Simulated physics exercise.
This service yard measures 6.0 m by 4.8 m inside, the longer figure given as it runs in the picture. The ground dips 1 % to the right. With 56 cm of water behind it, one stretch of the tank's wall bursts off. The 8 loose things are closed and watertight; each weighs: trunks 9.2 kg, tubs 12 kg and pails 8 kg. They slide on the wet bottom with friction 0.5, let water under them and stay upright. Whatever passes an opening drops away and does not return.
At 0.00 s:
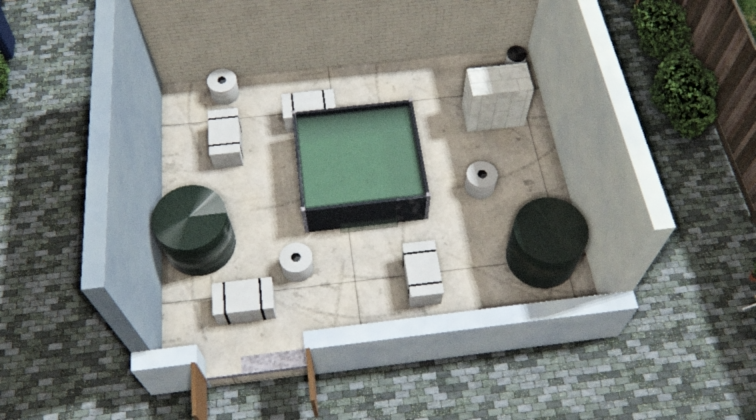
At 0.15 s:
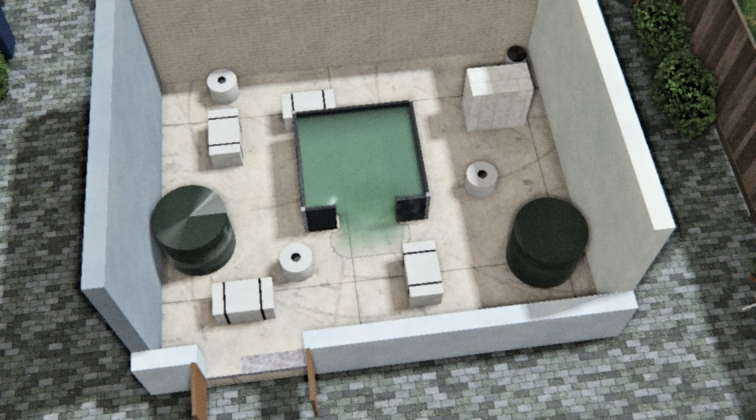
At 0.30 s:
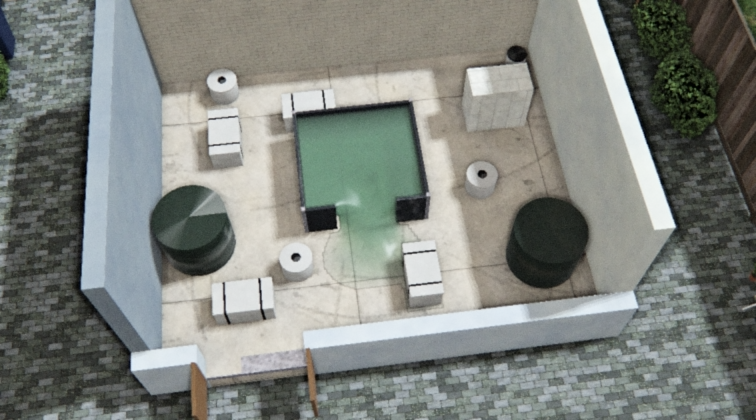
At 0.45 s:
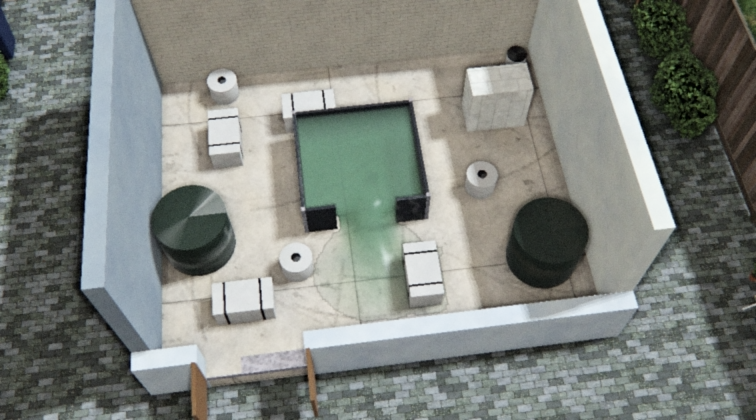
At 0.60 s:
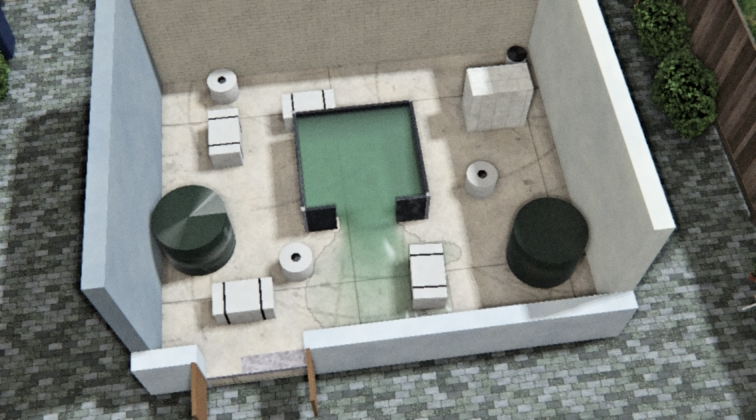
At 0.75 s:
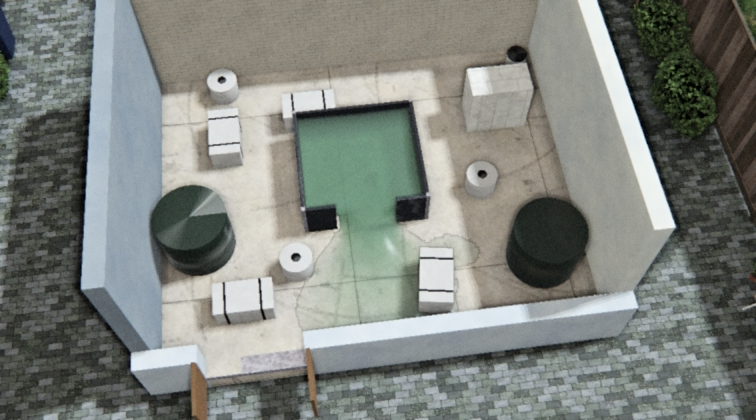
Green water poured out through a gap that opened in the front of a square tank and spread across the walled yard's pale floor, then pushed a white strapped box slightly to the right.
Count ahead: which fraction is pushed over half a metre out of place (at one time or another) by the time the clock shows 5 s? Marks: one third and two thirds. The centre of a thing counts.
That comes to under a third.
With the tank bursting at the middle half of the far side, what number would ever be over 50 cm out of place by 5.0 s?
In that case 4 of them.
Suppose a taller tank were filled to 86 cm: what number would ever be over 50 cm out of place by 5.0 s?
In that case 3 of them.
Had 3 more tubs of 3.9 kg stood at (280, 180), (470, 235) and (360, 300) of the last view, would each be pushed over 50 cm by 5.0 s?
In turn: Less, more, past it.
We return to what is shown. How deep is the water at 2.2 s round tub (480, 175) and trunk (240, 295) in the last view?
About 0 and 3 cm.
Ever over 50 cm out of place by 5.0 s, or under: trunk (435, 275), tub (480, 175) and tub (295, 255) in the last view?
In turn: Past it, short of it, less.
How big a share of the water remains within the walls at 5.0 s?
Some 92 per cent remains.
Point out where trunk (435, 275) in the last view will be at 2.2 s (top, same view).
Around (497, 280).
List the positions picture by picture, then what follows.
The first picture shows a trunk at (423, 268) rests on the ground; a trunk at (223, 131), on the bottom; 2.7 m2 under water; 0 of 8 have shifted.
The second picture shows a trunk at (423, 268), on the bottom; a trunk at (223, 131), on the bottom; 3.2 m2 under water; 0 of 8 have shifted.
The third picture shows a trunk at (423, 268) rests on the ground; a trunk at (223, 131), on the bottom; 3.8 m2 under water; 0 of 8 have shifted.
The fourth picture shows a trunk at (423, 268) rests on the ground; a trunk at (223, 131) rests on the ground; 4.6 m2 under water; 0 of 8 have shifted.
The fifth picture shows a trunk at (428, 271) rests on the ground, 9 cm from its start; a trunk at (223, 131) rests on the ground; 5.3 m2 under water; 1 of 8 have shifted.
The sixth picture shows a trunk at (436, 274) rests on the ground, 21 cm from its start; a trunk at (223, 131) rests on the ground; 5.9 m2 under water; 1 of 8 have shifted.
After 1.1 s 1 of 8 are over 50 cm from their spots; 0 afloat.
After 2.2 s 1 of 8 are over 50 cm from their spots; 1 afloat.
After 3.5 s 2 of 8 are over 50 cm from their spots; 1 afloat.
After 5.0 s 2 of 8 are over 50 cm from their spots, and 2 have been at some point; 1 afloat.
